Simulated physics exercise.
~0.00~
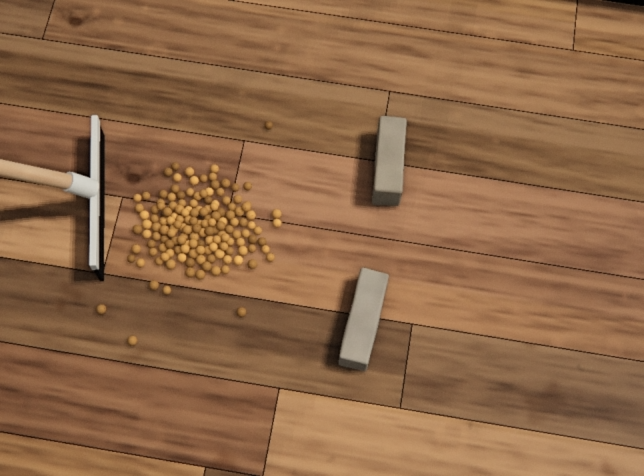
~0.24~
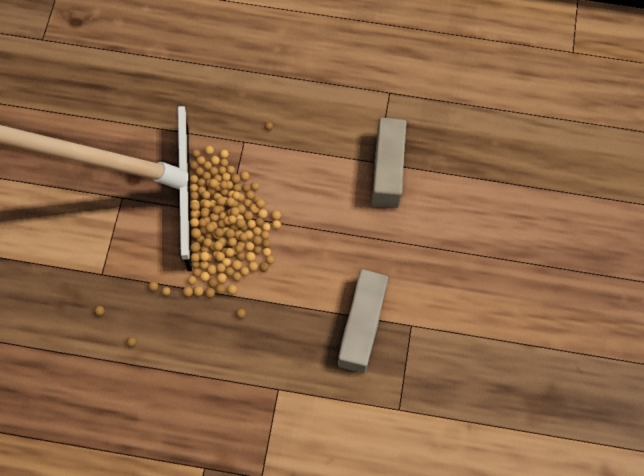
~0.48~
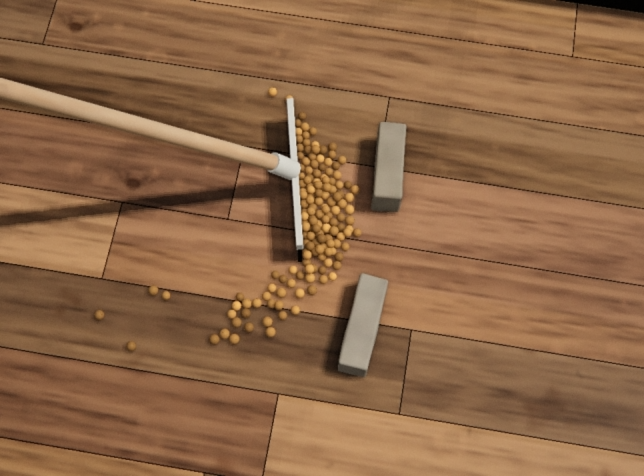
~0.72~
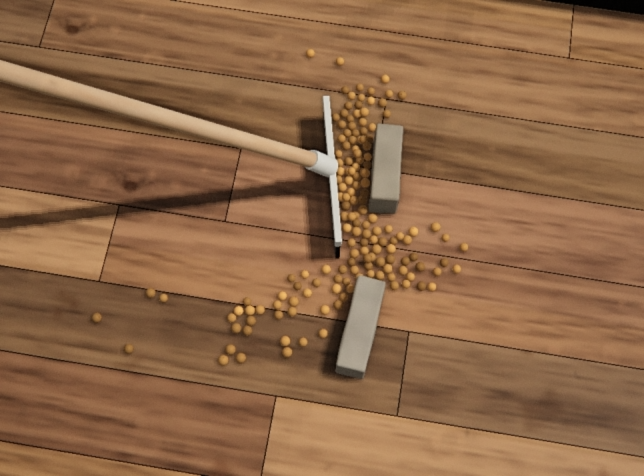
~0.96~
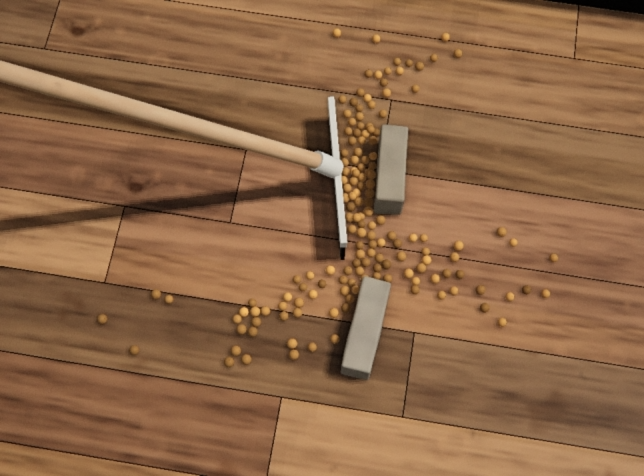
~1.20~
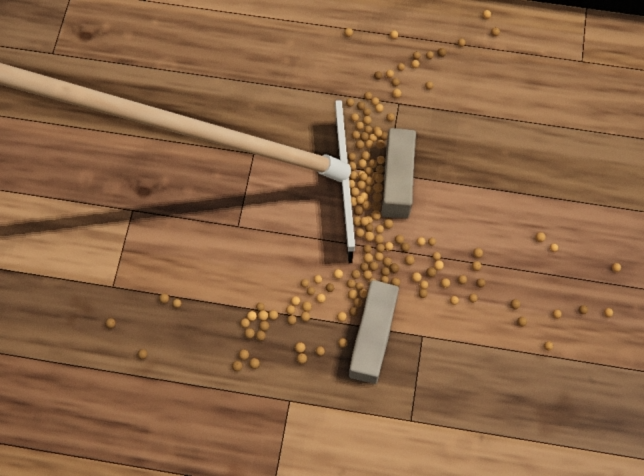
On a wood-plank floor, a long-handled squeegee stands left of a loose pile of small round wooden beads, with two gray blocks set apart farther right. The blade slides right into the pile and packs the beads against its face. As it nears the blocks, some beads trail off its lower end. It stops just short of the upper block, squeezing beads between them, while others spill through the gap and around the upper block's top end. Several scatter farther right, but many remain held up before the blocks.
